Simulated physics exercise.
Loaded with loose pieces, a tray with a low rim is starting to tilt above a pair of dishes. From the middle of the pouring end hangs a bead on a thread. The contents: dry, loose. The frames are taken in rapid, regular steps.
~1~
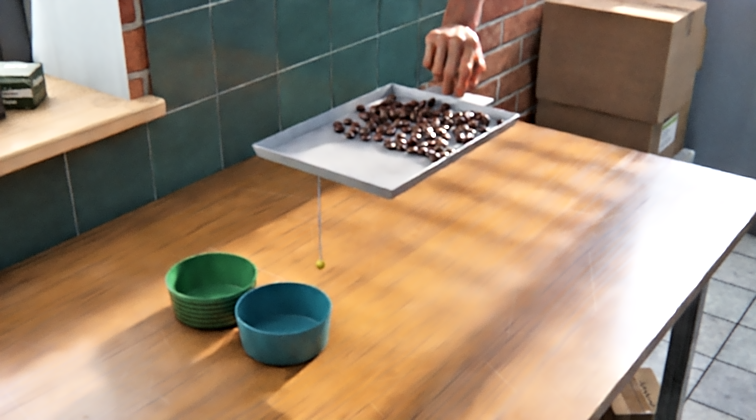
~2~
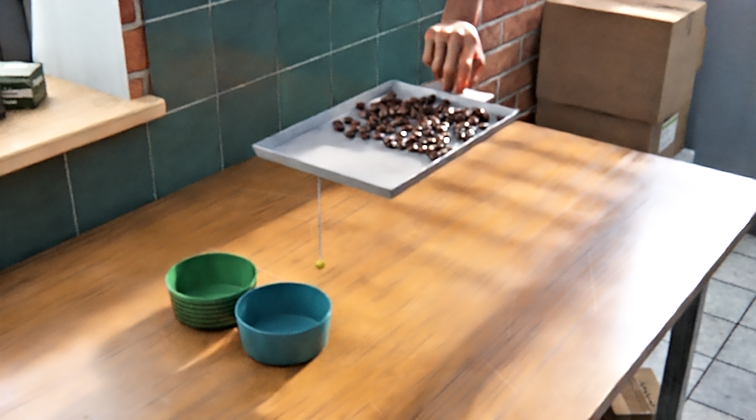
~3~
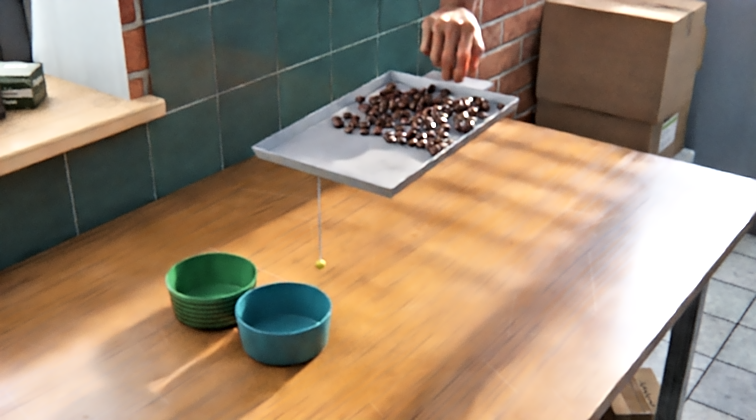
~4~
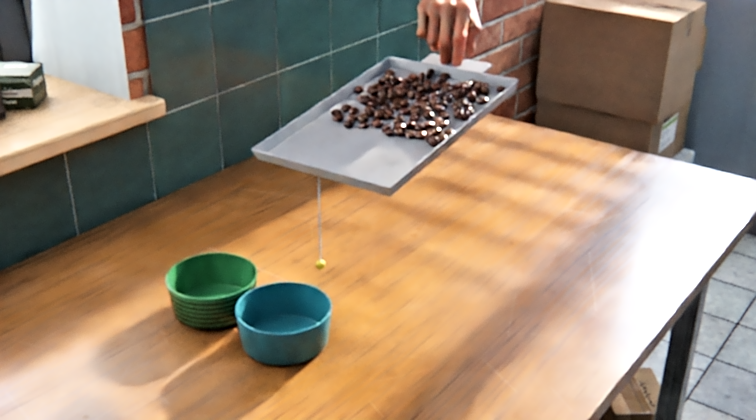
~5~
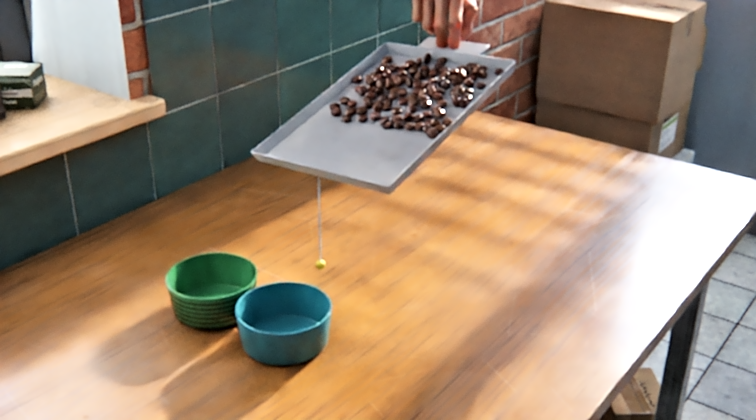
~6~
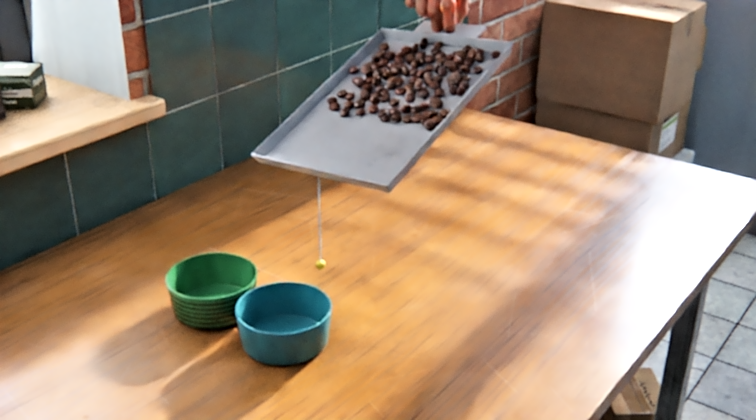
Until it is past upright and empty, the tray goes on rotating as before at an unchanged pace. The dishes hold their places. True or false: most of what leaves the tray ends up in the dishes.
True.
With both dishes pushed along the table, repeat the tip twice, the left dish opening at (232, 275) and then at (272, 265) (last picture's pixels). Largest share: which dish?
So: The one further left first, and the one further left second.
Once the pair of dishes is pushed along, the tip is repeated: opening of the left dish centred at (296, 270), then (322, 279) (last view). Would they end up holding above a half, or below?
At the first place under half, at the second less than half.
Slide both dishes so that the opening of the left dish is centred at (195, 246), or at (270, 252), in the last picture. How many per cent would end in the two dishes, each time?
First placement: Some 60 %; second placement: Some 30 %.
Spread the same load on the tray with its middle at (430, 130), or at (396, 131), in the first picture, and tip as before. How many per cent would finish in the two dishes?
You'd see roughly 70 per cent first and roughly 60 per cent second.
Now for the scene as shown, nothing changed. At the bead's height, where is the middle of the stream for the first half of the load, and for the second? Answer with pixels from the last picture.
Early half (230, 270), late half (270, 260).
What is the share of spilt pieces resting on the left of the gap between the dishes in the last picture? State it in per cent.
I'd guess close to 20 %.
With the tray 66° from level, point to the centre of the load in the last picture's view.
In the last view, the load is centred close to (281, 165).
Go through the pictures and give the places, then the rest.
In the first frame, corners of the pouring end (257, 145) and (391, 187), level; middle of the load (421, 126), flat chocolate drops; left dish (180, 308); right dish (252, 343); bead on its thread (321, 265).
In the second frame, corners of the pouring end (257, 145) and (390, 187), level; middle of the load (421, 123).
In the third frame, corners of the pouring end (257, 146) and (390, 186), tipped barely, lowest at the left corner; middle of the load (420, 115).
In the fourth frame, corners of the pouring end (256, 148) and (389, 185), tipped a little, lowest at the left corner; middle of the load (419, 104).
In the fifth frame, corners of the pouring end (256, 150) and (387, 183), tipped clearly, lowest at the left corner; middle of the load (417, 92).
In the sixth frame, corners of the pouring end (255, 153) and (386, 182), tipped clearly, lowest at the left corner; middle of the load (414, 81); left dish (180, 308); right dish (252, 343).
Just after the last frame, tray tipped steeply; roughly two thirds on the tray; roughly a third in the air.
A moment on, tray tipped past a quarter turn; just a few on the tray; roughly a quarter in the right dish; roughly a third in the left dish; roughly a quarter outside both; about a tenth in the air.
Further on, tray tipped past a quarter turn; roughly a quarter in the right dish; roughly a third in the left dish; roughly a third outside both.
When it is over, tray tipped past a quarter turn; roughly a quarter in the right dish; roughly a third in the left dish; roughly a third outside both.
